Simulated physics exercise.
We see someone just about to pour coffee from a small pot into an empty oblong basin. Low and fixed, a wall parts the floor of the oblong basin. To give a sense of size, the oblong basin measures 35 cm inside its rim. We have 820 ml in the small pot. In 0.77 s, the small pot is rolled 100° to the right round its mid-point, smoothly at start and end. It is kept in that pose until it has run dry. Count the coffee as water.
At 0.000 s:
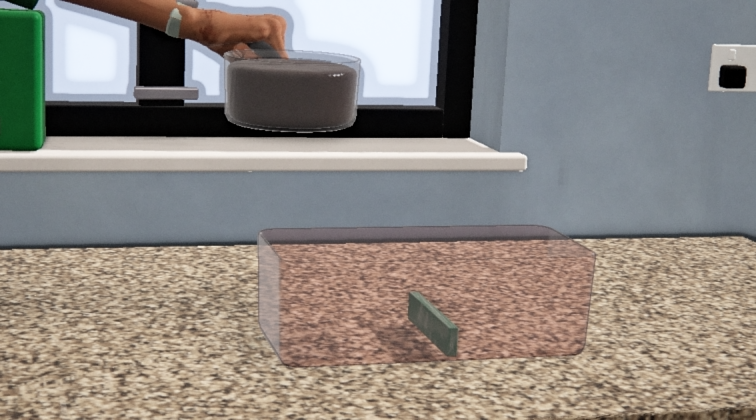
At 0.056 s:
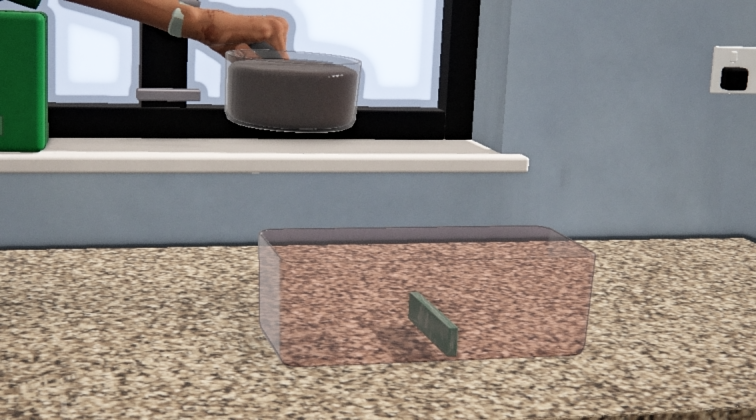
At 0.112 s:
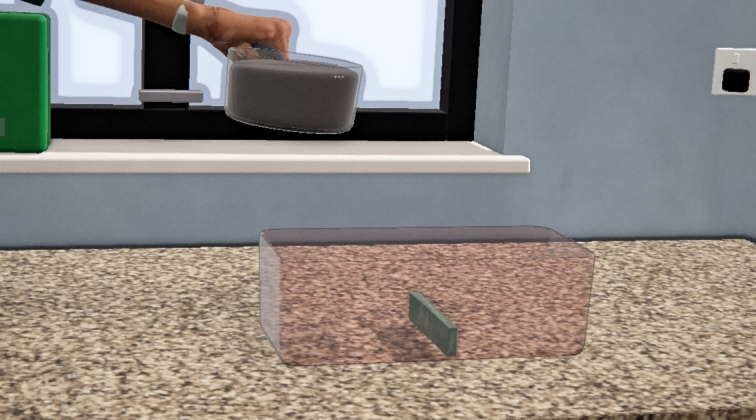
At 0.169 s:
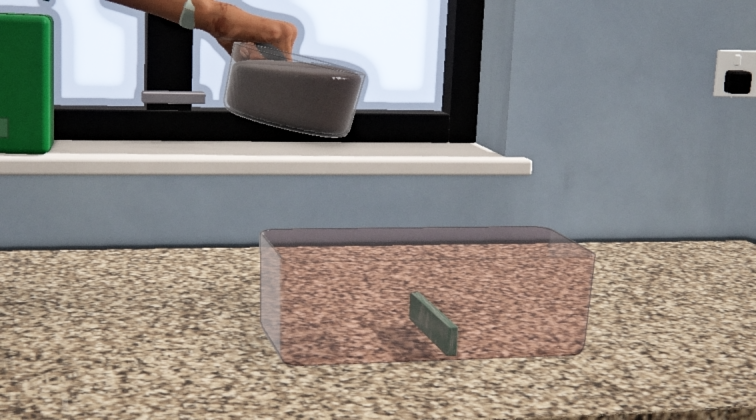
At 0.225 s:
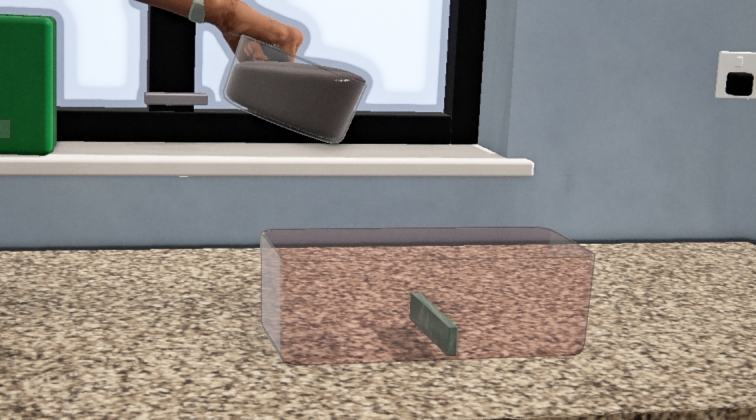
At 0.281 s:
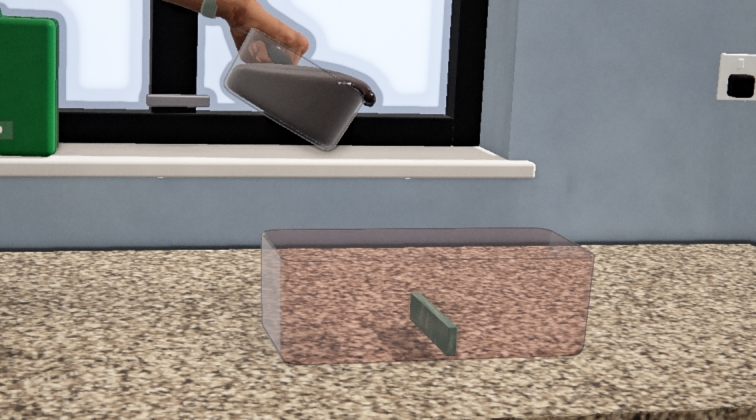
The footage shows a hand holding a small pot of dark liquid above an empty, transparent oblong basin with a low green wall inside; the hand tilts the pot steadily to the right until liquid begins passing over its rim.
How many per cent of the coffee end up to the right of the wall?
About 24 per cent.
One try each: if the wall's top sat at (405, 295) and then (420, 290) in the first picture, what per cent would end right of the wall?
The first gives near 55 per cent and the second near 30 per cent.
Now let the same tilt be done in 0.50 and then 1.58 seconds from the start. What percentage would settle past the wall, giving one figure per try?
15 then 30 %.
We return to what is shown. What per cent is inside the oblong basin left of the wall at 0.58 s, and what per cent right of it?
I'd say some 20 in a hundred on the left and 5 on the right.
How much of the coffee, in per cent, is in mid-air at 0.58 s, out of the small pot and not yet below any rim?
Near 44 per cent of it all.
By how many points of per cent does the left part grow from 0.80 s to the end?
I'd put it at some 6 percent.
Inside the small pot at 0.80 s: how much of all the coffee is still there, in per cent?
Around 7 in a hundred is still there.
By 0.58 s the tilt is 85° and 30 per cent is still to pour, 20 is left of the wall and 5 right of it.
By 0.80 s the tilt is 100° and 7 per cent is still to pour, 67 is left of the wall and 17 right of it.
By 1.02 s the tilt is 100° and 1 per cent is still to pour, 74 is left of the wall and 21 right of it.
By 1.27 s the tilt is 100° and 0 per cent is still to pour, 73 is left of the wall and 24 right of it.
At rest 74 per cent lies left of the wall, 24 right of it and 3 outside.
